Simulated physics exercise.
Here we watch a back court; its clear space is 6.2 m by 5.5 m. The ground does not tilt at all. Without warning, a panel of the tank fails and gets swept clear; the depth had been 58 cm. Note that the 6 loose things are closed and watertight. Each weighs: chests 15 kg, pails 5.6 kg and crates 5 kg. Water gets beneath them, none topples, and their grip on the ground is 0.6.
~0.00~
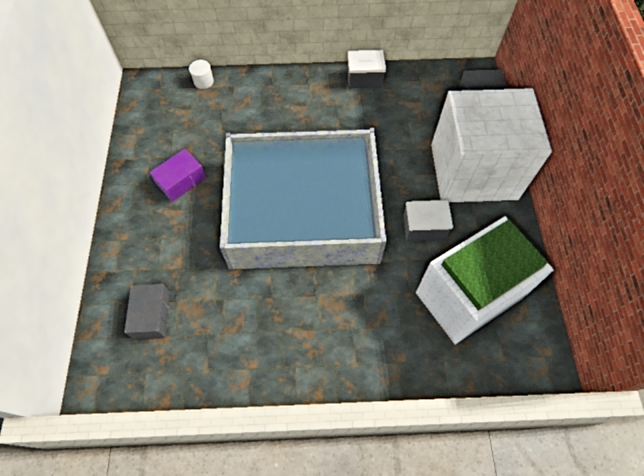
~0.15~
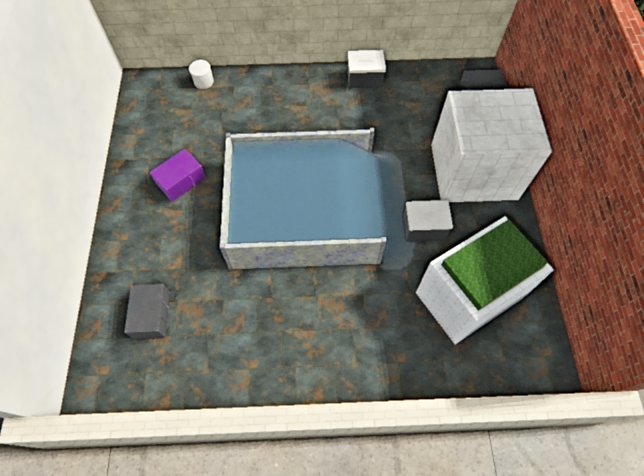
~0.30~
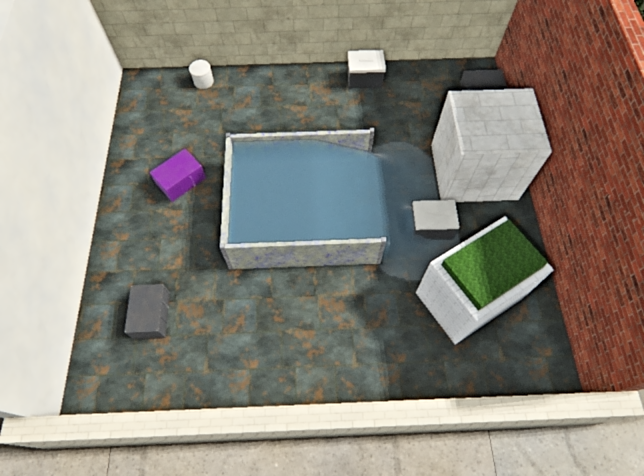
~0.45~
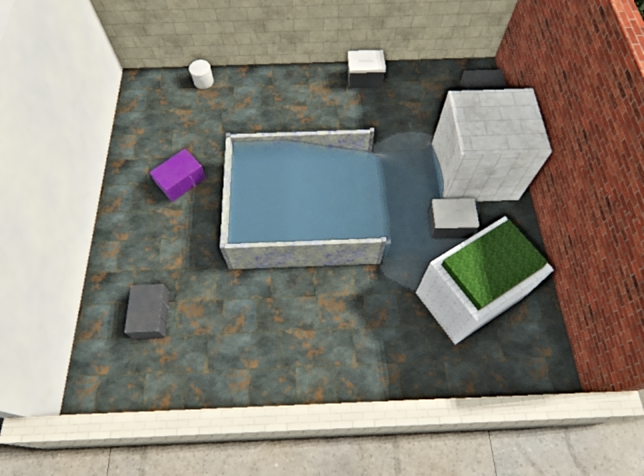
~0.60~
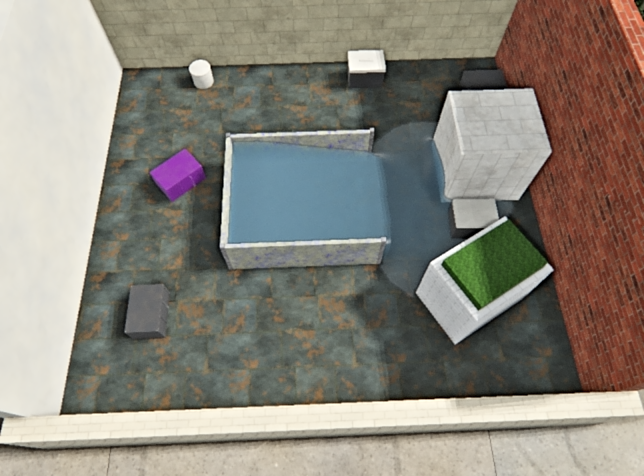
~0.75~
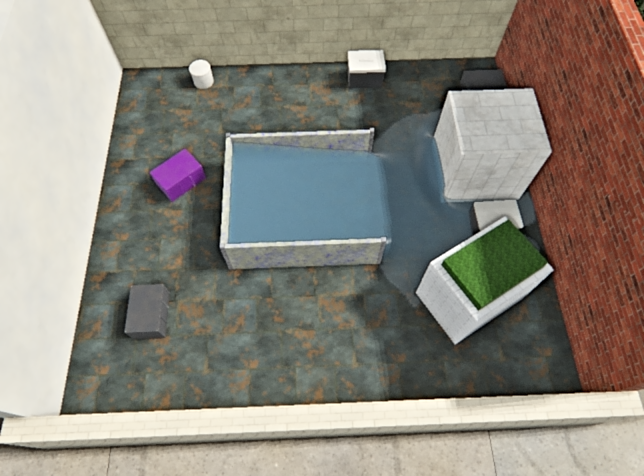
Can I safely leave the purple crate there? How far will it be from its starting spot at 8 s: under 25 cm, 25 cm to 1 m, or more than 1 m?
Goes a modest distance.
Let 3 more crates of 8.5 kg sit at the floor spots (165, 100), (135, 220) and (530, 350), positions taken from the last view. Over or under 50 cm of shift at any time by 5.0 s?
Spot by spot, in turn: Falls short, falls short, exceeds it.
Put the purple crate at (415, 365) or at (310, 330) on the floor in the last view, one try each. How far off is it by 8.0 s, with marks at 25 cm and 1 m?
Try one: It is washed away. Try two: It is washed away.
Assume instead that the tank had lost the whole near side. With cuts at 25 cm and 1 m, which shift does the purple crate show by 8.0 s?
Under that change, the purple crate covers a big distance.
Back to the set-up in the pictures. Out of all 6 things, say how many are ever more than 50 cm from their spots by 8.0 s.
I make that 5.
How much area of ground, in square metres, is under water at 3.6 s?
Wet area: Approx. 22 m2.
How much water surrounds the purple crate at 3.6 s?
About 0 cm.
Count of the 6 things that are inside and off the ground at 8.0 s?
Total: 4.
After 1.6 s the purple crate is near (176, 169), 0.0 m from its start, aground; 1 afloat.
After 3.6 s the purple crate is near (176, 169), 0.0 m from its start, aground; 2 afloat.
After 5.6 s the purple crate is near (172, 173), 0.1 m from its start, aground; 1 afloat.
After 8.0 s the purple crate is near (199, 183), 0.4 m from its start, afloat; 4 afloat.
